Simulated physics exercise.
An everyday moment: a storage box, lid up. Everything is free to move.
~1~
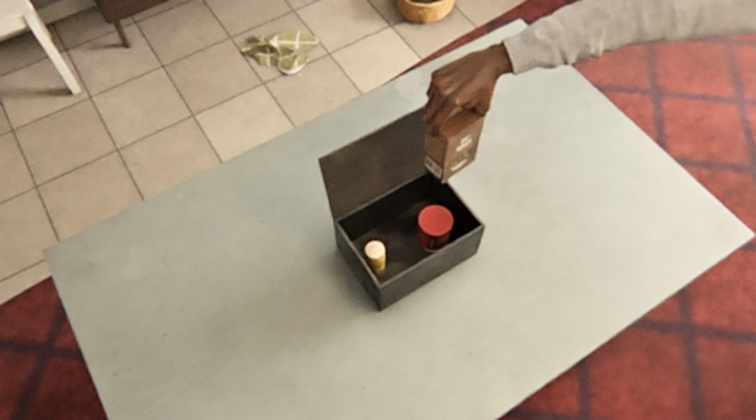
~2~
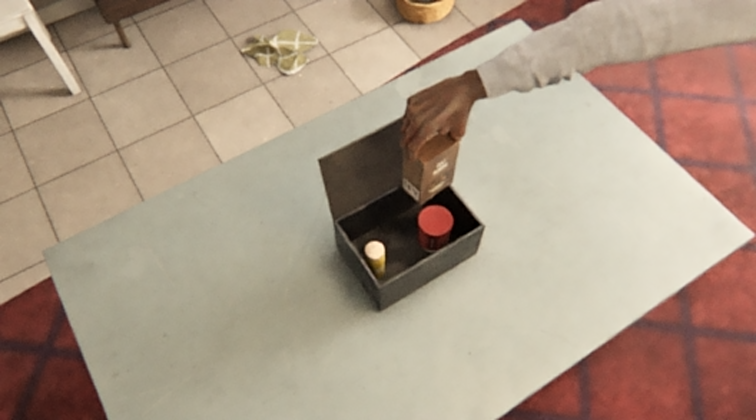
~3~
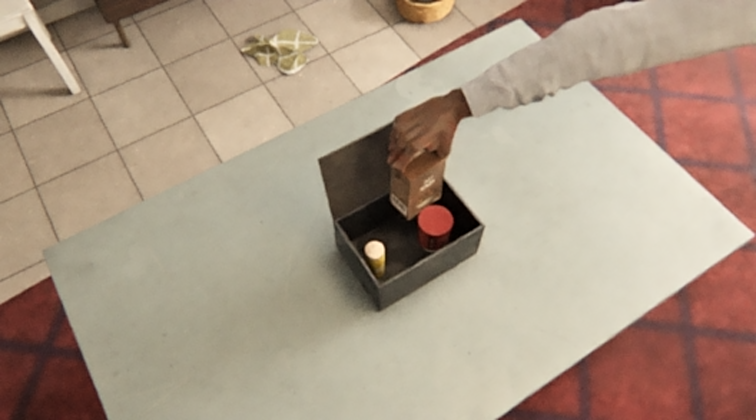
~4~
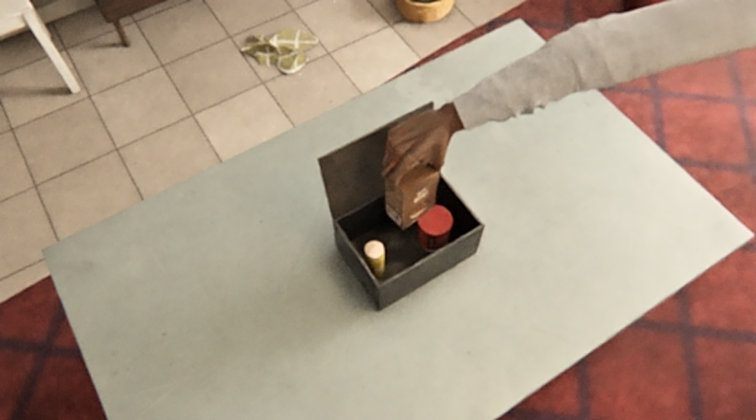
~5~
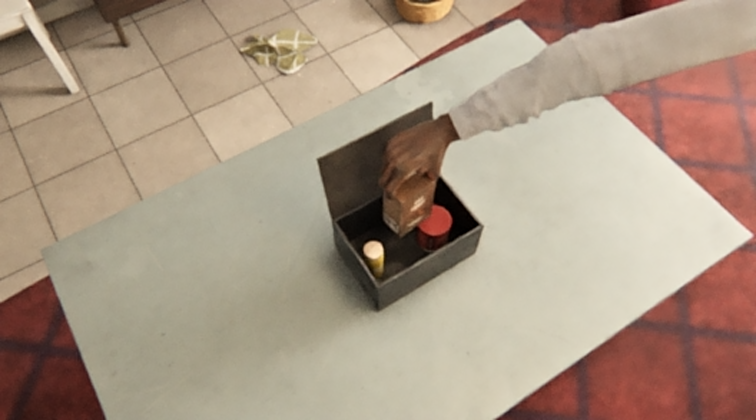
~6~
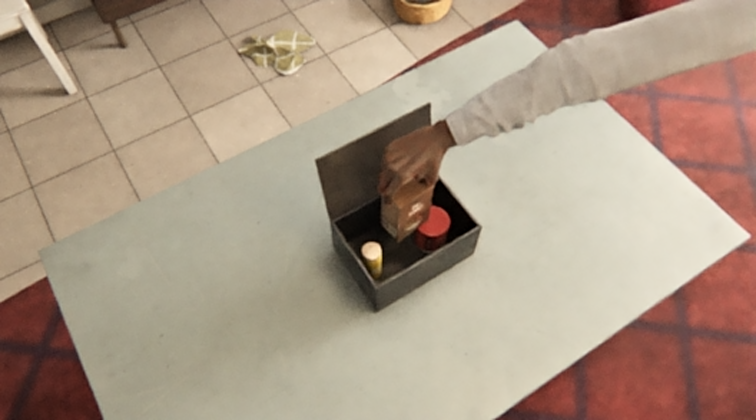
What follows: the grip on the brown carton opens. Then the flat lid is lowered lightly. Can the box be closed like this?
In the end the lid shuts flat.
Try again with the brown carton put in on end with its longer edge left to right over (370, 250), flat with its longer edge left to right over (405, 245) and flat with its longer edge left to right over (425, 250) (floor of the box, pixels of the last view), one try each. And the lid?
First, it will not close; second, it is held up; third, it will not close.
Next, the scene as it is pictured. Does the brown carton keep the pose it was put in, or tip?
The brown carton tips.
Then, 1.10 s on from there, lid starting down; brown carton turned 58° from how it was put near (381, 224).
Then, 2.30 s on from there, lid 61° above the rim; brown carton on its side near (379, 238).
Then, 2.80 s on from there, lid 18° above the rim; brown carton on its side near (380, 238).
In the end, lid shut; toppled in the box, brown carton; the other 2 unmoved. At the end, from the last picture's camera, brown carton near (380, 238).
